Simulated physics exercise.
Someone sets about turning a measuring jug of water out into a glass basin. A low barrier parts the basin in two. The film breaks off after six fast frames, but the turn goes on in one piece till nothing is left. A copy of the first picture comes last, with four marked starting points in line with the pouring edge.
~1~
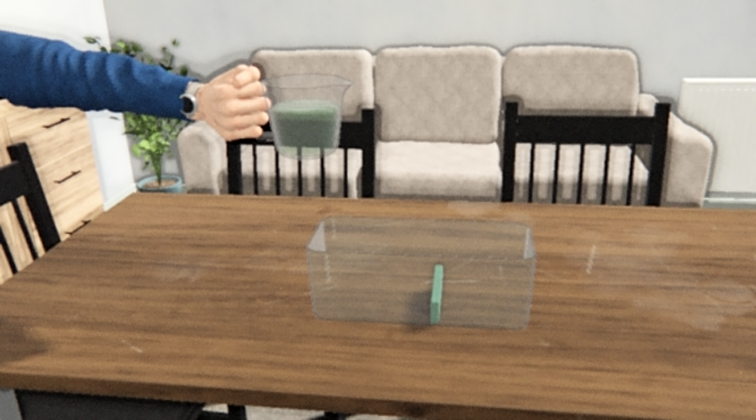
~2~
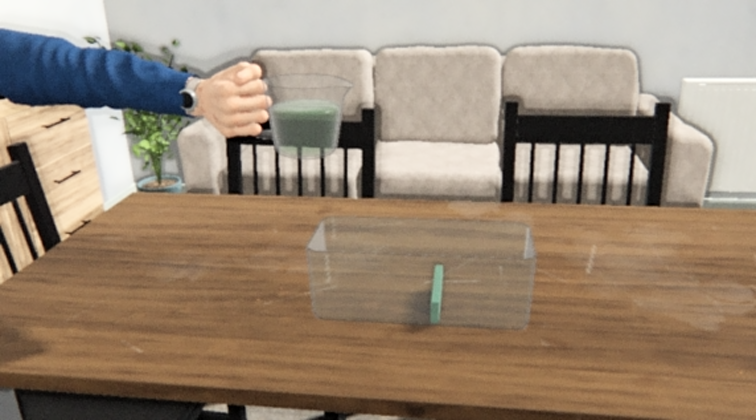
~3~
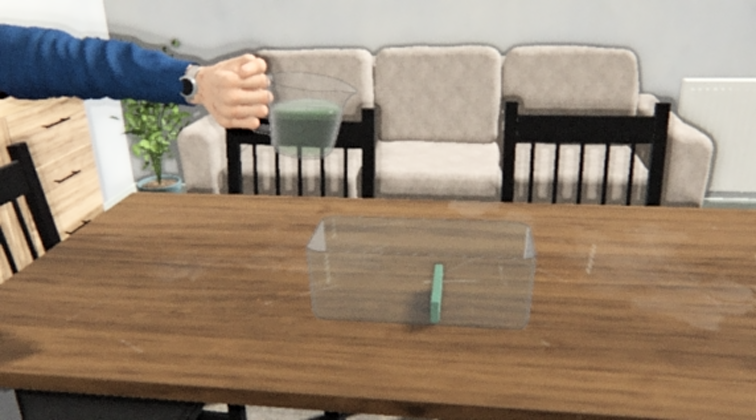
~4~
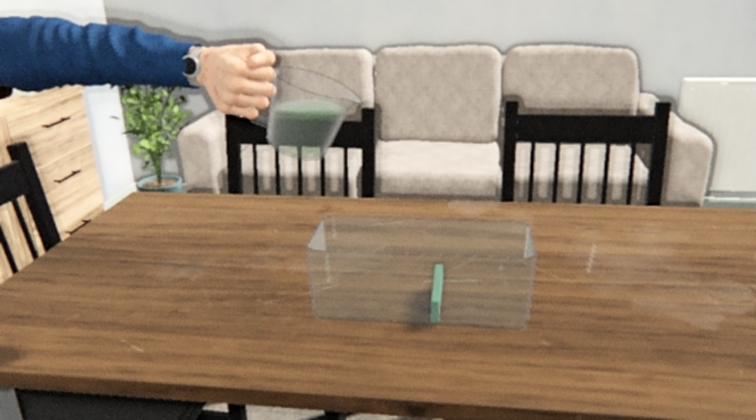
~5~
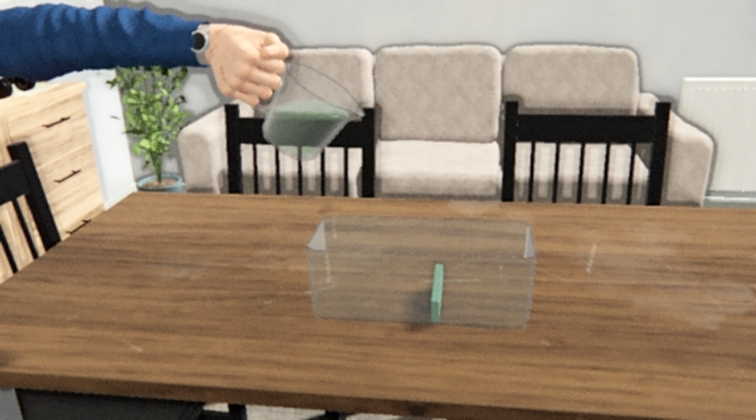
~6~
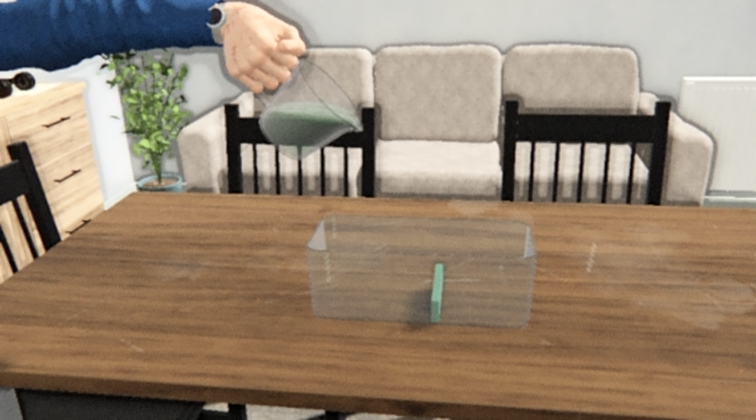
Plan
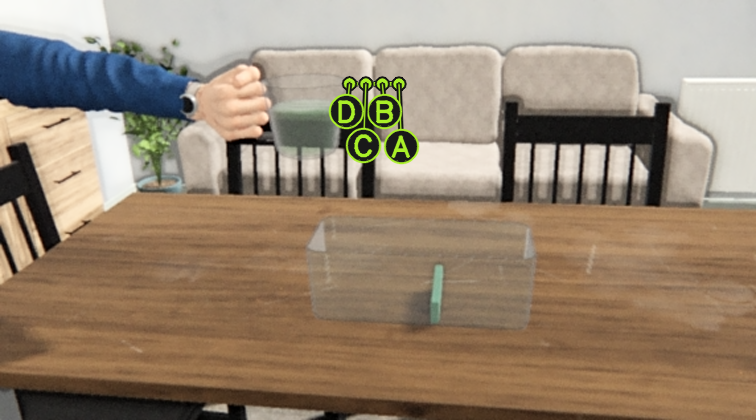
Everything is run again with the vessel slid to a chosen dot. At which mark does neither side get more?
A.
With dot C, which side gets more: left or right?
The left one.
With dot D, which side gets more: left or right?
More ends on the left.
In lime, A at (399, 84); B at (382, 83); C at (365, 83); D at (349, 83).
With A, about 55 % ends left of the wall and 44 % right of it.
With B, about 86 % ends left of the wall and 5 % right of it; 9 % is lost outside.
With C, about 83 % ends left of the wall and 9 % right of it; 8 % is lost outside.
With D, about 80 % ends left of the wall and 14 % right of it; 6 % is lost outside.
